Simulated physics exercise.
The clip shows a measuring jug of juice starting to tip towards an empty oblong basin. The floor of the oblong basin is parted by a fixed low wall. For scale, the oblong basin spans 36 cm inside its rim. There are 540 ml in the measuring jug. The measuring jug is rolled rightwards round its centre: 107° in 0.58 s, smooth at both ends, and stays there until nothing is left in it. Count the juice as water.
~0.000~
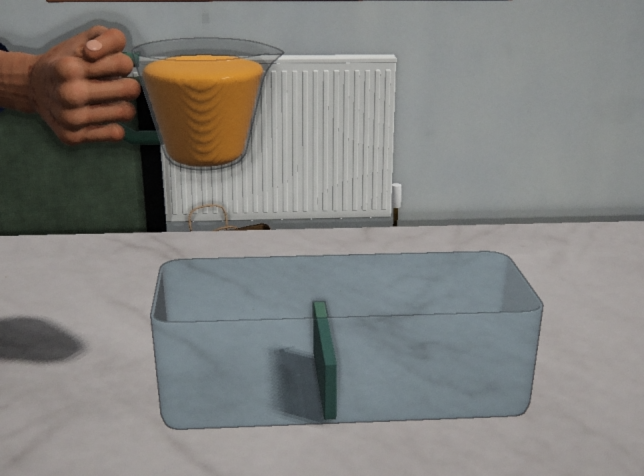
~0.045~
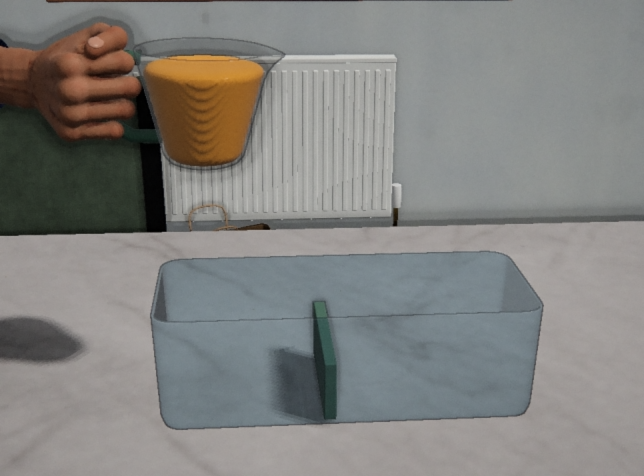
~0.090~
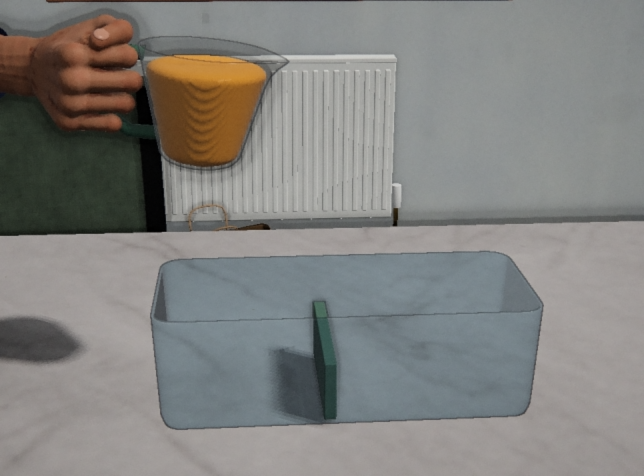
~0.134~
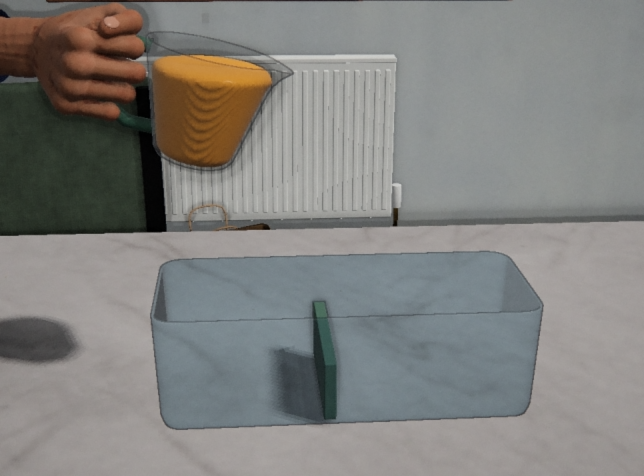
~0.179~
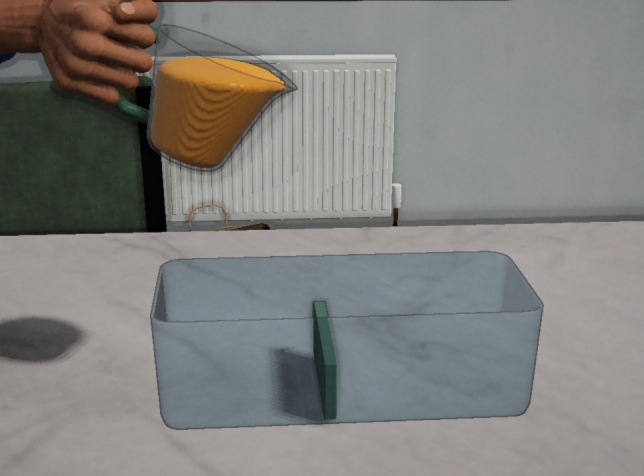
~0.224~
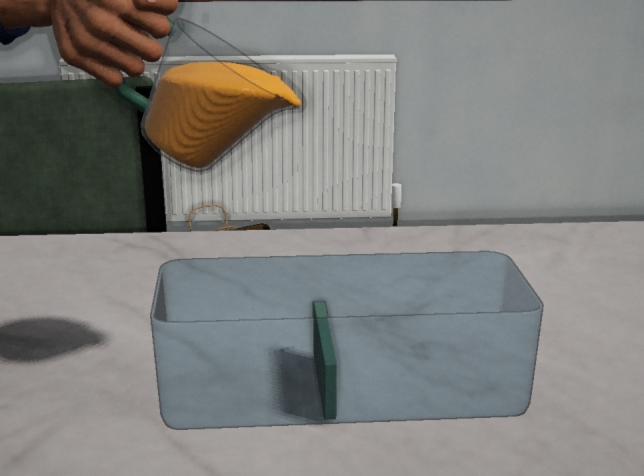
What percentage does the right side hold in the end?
About 61 per cent.
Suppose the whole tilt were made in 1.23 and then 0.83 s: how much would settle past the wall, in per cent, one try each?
First 85, then 75 per cent.
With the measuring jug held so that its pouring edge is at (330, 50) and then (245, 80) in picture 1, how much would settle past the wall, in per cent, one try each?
In turn about 90 and 15 per cent.
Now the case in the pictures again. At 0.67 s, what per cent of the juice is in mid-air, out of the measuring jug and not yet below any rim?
Some 12 per cent.
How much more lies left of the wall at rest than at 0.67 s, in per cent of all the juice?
About 10 per cent.
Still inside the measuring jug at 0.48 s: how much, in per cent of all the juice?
Some 32 per cent.
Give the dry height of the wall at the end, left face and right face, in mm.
Some 52 mm on the left and 48 mm on the right.
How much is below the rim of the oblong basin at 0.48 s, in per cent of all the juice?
Some 26 per cent.
Then, 0.48 s in, the tilt is 99° and 32 per cent is still to pour, 0 is left of the wall and 27 right of it.
Then, 0.67 s in, the tilt is 107° and 2 per cent is still to pour, 27 is left of the wall and 60 right of it.
Then, 0.87 s in, the tilt is 107° and 0 per cent is still to pour, 36 is left of the wall and 61 right of it.
Then, 1.08 s in, the tilt is 107° and 0 per cent is still to pour, 36 is left of the wall and 61 right of it.
Finally, 36 per cent lies left of the wall, 61 right of it and 3 outside.
